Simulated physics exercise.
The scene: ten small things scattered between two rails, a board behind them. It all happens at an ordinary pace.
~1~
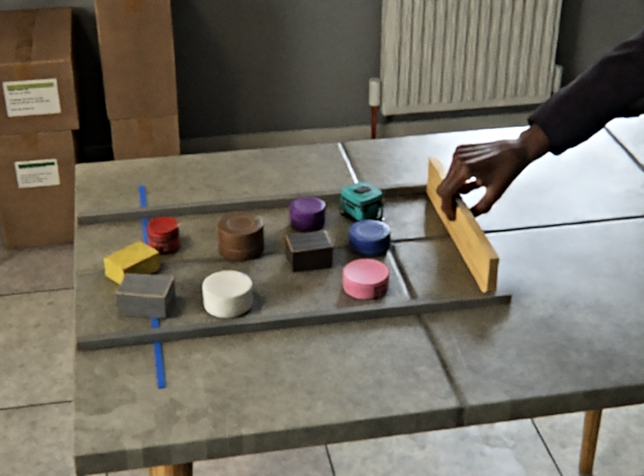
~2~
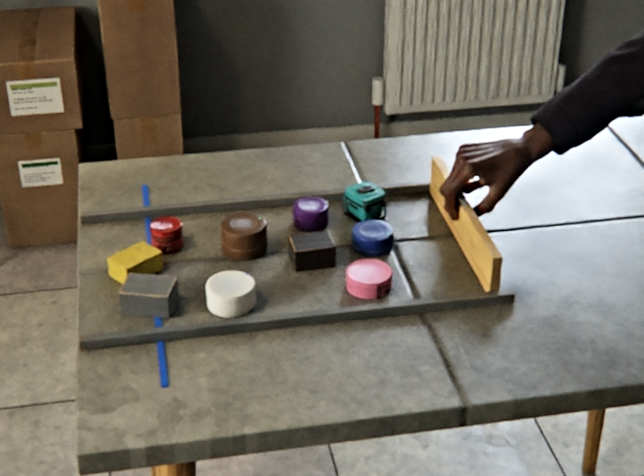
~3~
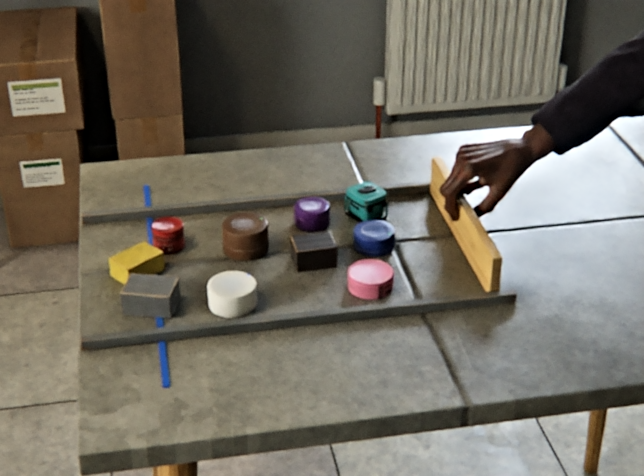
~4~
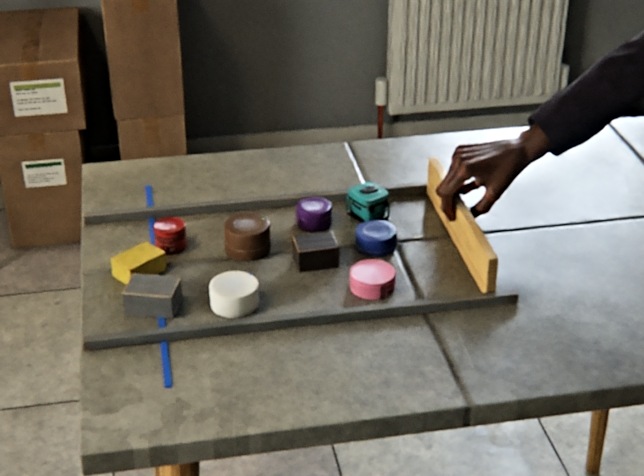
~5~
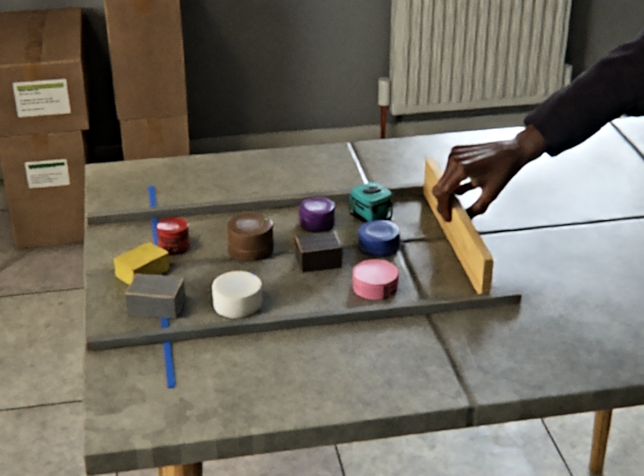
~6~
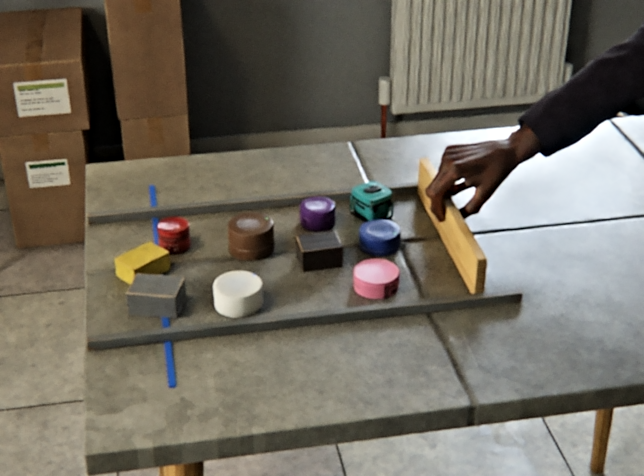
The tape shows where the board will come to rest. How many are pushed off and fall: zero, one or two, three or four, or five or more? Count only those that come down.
The number that fall off is one or two.
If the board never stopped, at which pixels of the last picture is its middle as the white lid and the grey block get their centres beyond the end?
Its middle is around (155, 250) and around (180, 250).
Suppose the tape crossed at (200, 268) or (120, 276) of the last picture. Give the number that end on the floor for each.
Try by try, 0 and 6.
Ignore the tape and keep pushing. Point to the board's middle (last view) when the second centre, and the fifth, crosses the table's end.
First at (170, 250), next at (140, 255).
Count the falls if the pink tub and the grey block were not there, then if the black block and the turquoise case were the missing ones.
It would be 1 and 1.
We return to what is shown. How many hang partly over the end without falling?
The number is 2.
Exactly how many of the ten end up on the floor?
Exactly 2.
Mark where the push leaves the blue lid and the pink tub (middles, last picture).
The blue lid stops around (139, 262); the pink tub around (141, 311).
Soon after, none off yet; yellow block at rest near (143, 264); grey block at rest near (157, 295); red tub at rest near (174, 236).
After that, none off yet; yellow block at rest near (143, 264); grey block displaced a little near (143, 296); red tub displaced about its own width near (151, 235).
In the end, the number that fall off is one or two; gone, red tub and grey block.
